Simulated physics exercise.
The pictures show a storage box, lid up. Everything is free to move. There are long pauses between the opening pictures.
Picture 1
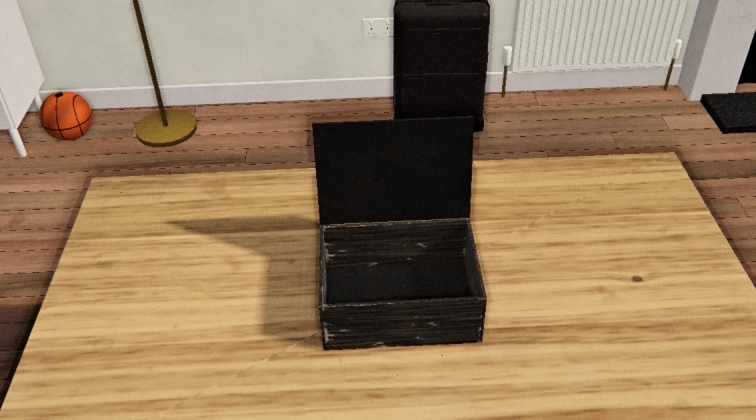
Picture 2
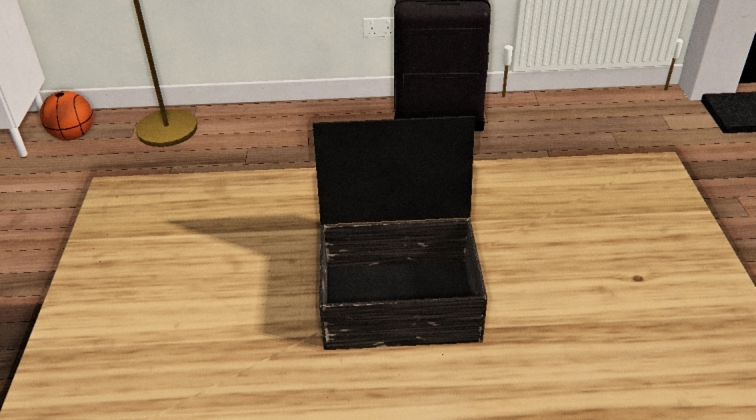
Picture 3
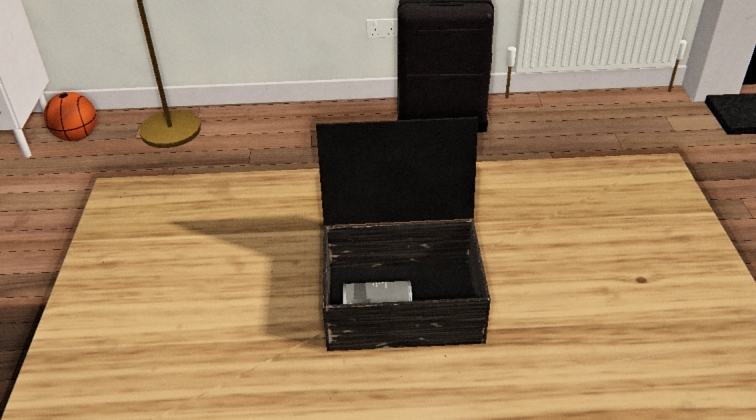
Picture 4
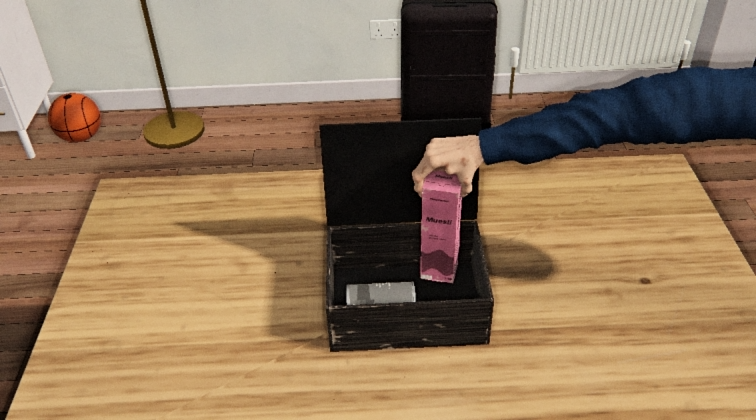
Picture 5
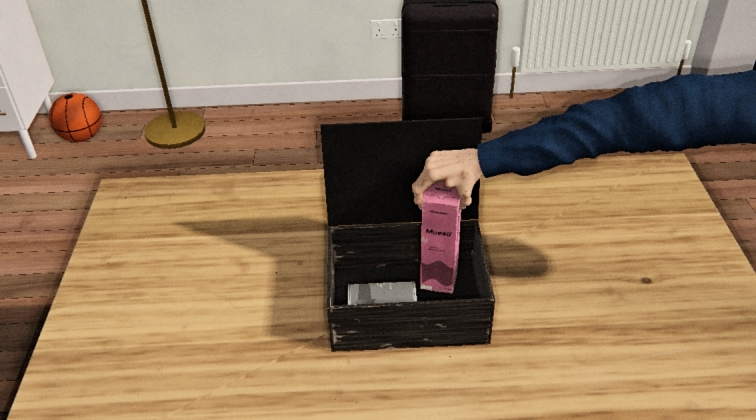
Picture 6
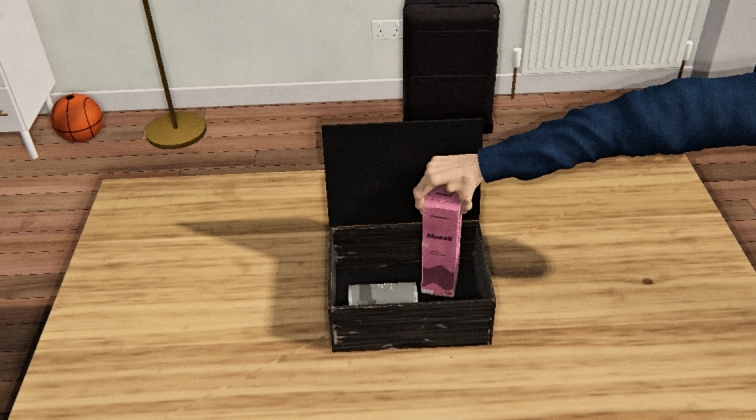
The clip shows an open black box on a wooden table, empty at first, then holding a small grey object. A hand in a blue sleeve reaches from the right and lowers a pink carton into it, still gripping it.
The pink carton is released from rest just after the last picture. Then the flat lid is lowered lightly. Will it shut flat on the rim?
It will not close.
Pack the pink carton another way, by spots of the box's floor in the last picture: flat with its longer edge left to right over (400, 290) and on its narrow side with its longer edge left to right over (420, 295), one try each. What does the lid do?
In the first case it shuts flat; in the second case it closes.
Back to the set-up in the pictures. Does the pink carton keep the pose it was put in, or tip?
The pink carton ends up tilted.
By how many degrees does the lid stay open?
Some 20° above the rim.
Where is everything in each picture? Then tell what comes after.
In the first picture, the last thing is not in view yet.
In the second picture, the last thing is not in view yet.
In the third picture, the last thing is not in view yet.
The fourth picture shows on its way; pink carton (441, 228).
The fifth picture shows on its way; pink carton (441, 240).
The sixth picture shows put in, still held; pink carton (442, 244).
Then, 1.20 s past the last view, lid 81° above the rim.
Then, 1.90 s past the last view, lid 51° above the rim; pink carton rocked 19° from its first pose near (438, 257).
Then, 2.10 s past the last view, lid 36° above the rim; pink carton rocked 42° from its first pose near (438, 276).
Then, 3.40 s past the last view, lid 20° above the rim; pink carton rocked 51° from its first pose near (437, 282).
Finally, lid 19° above the rim; down or leaning hard in the box, pink carton; grey tin still in place. Final places as the last picture's camera would see them, pink carton near (437, 281).
